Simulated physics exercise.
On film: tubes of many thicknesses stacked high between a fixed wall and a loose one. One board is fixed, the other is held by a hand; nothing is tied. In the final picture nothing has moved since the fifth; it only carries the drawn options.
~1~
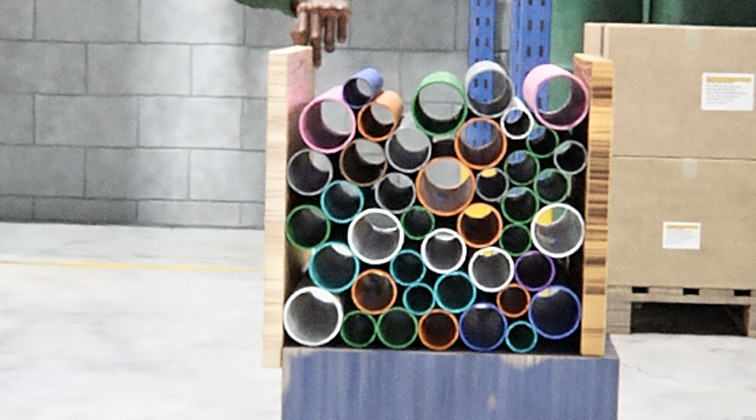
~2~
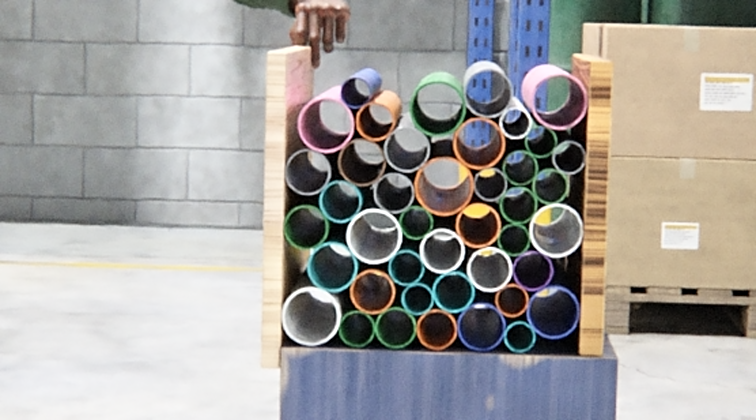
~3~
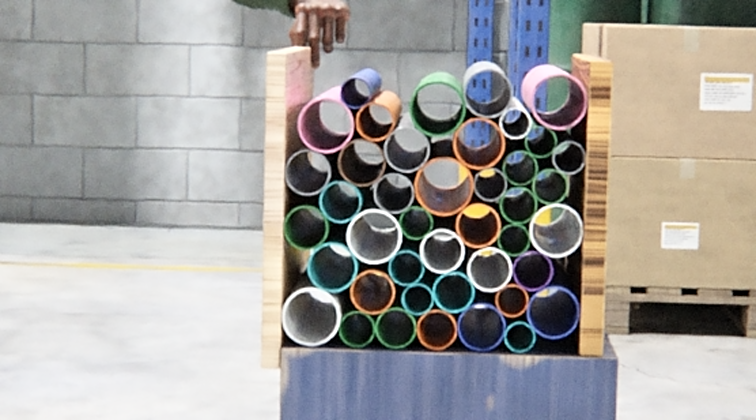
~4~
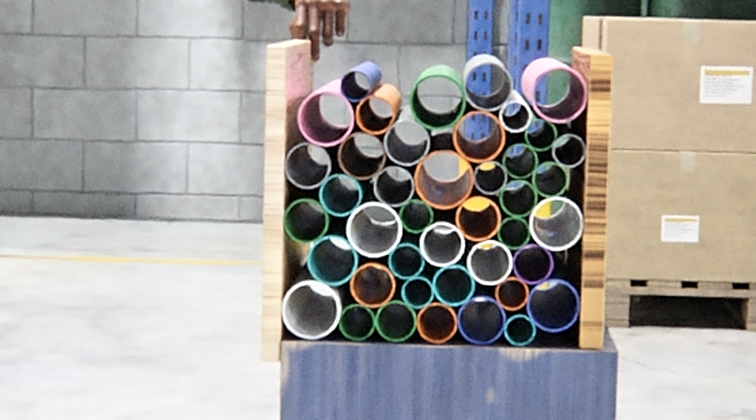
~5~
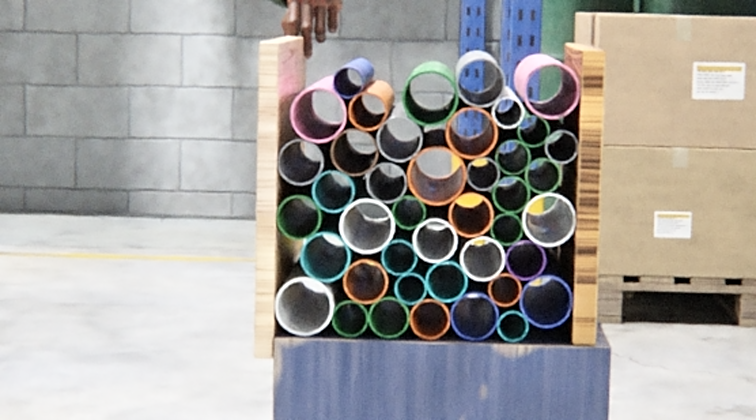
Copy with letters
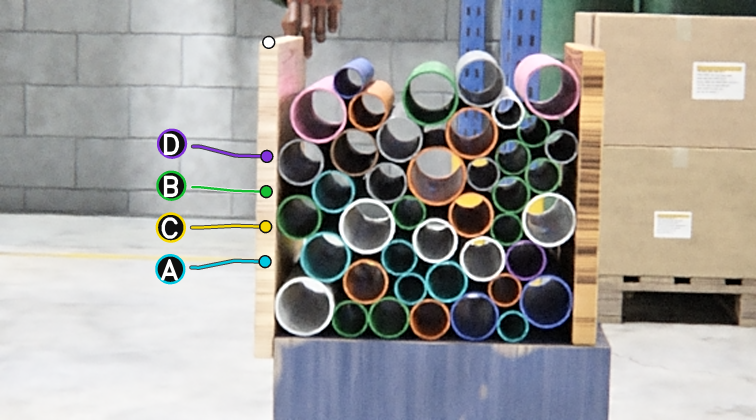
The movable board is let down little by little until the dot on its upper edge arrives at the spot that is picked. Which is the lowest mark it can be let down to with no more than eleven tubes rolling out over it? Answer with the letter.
No lower than A.
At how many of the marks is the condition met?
Four of the four.
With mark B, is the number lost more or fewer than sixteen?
It loses fewer than sixteen.
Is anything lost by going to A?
Yes.
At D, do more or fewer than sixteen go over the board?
It loses fewer than sixteen.
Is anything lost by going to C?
At C: Yes.
On the marked copy, A at (265, 262); B at (266, 191); C at (265, 226); D at (267, 156); the white dot at (268, 42).
With A. Early on, top of the board (278, 140).
Further on, top of the board (276, 249).
At the end, top of the board (276, 261), about eight out over the board.
As for the rest, B none out over the board; C three out over the board; D none out over the board.
